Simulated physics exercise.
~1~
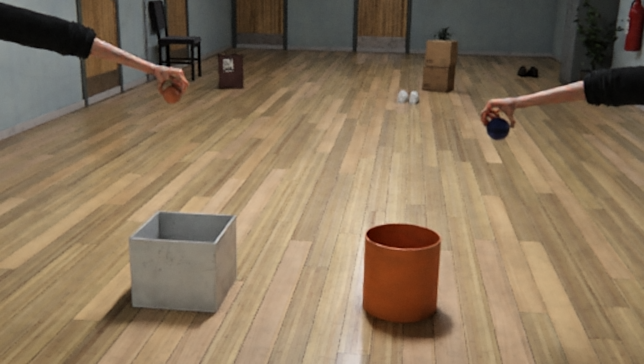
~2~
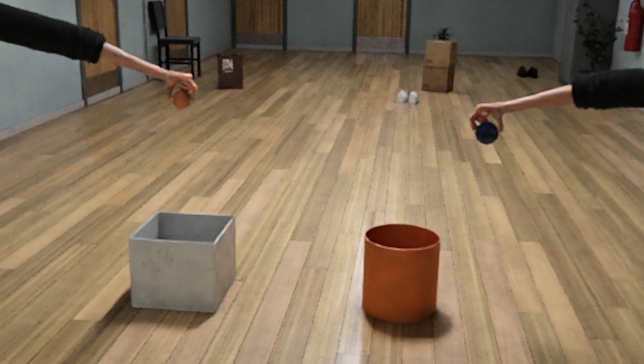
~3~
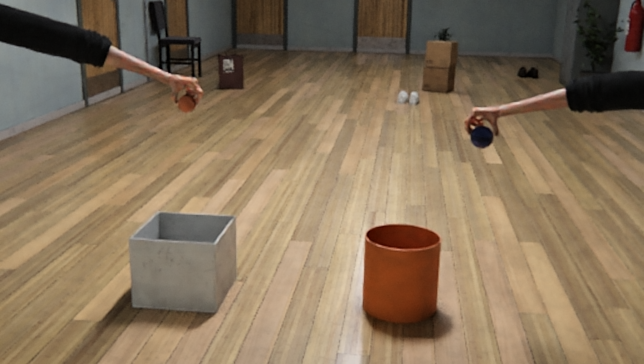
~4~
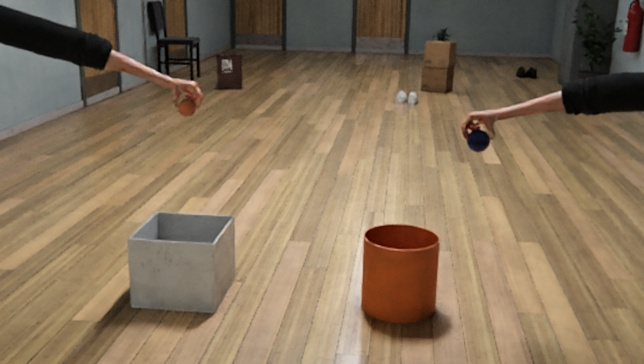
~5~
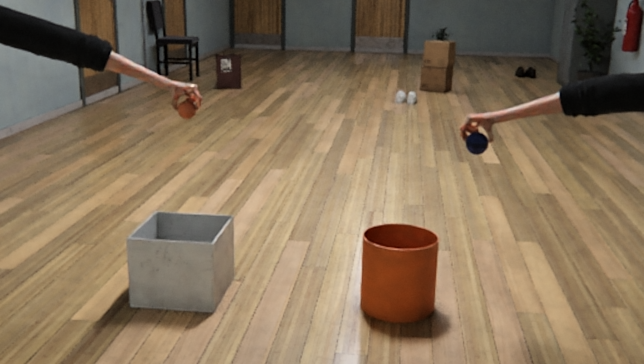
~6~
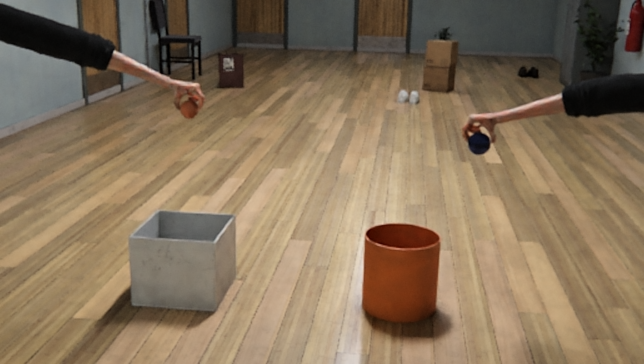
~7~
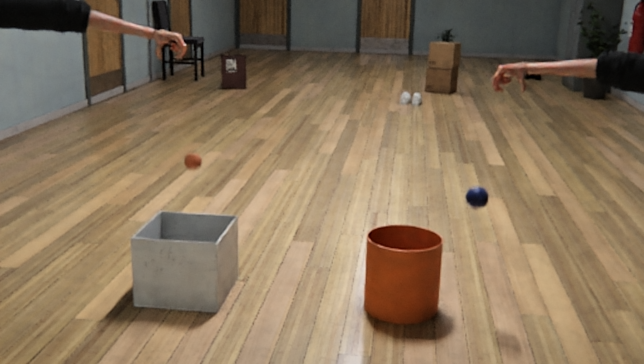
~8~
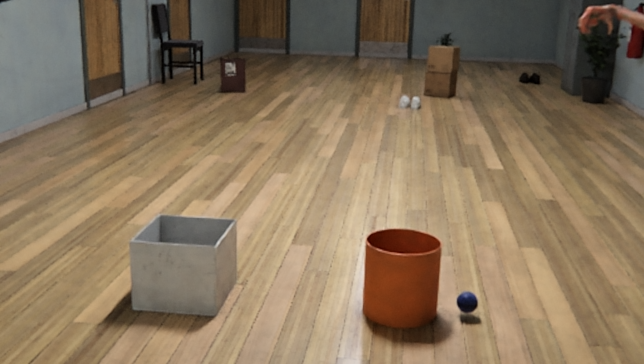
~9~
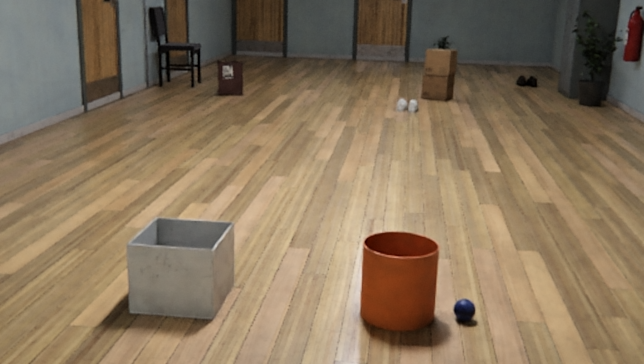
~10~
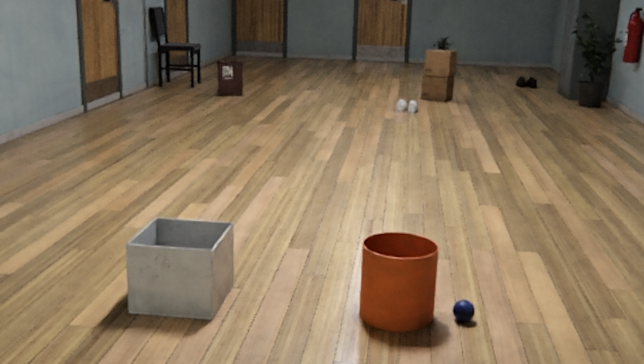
An orange tomato and a dark blue ball hang from two hands that reach in from opposite sides of a room with a wooden floor. The hands ease inward, the left above a grey square crate and the right slightly beyond an orange bucket, then hold nearly still. Both let go and draw back, and the two things drop together. The tomato falls toward the crate and disappears from view, landing inside. The blue ball comes down to the right of the bucket, misses it, and ends up resting on the floorboards beside it.
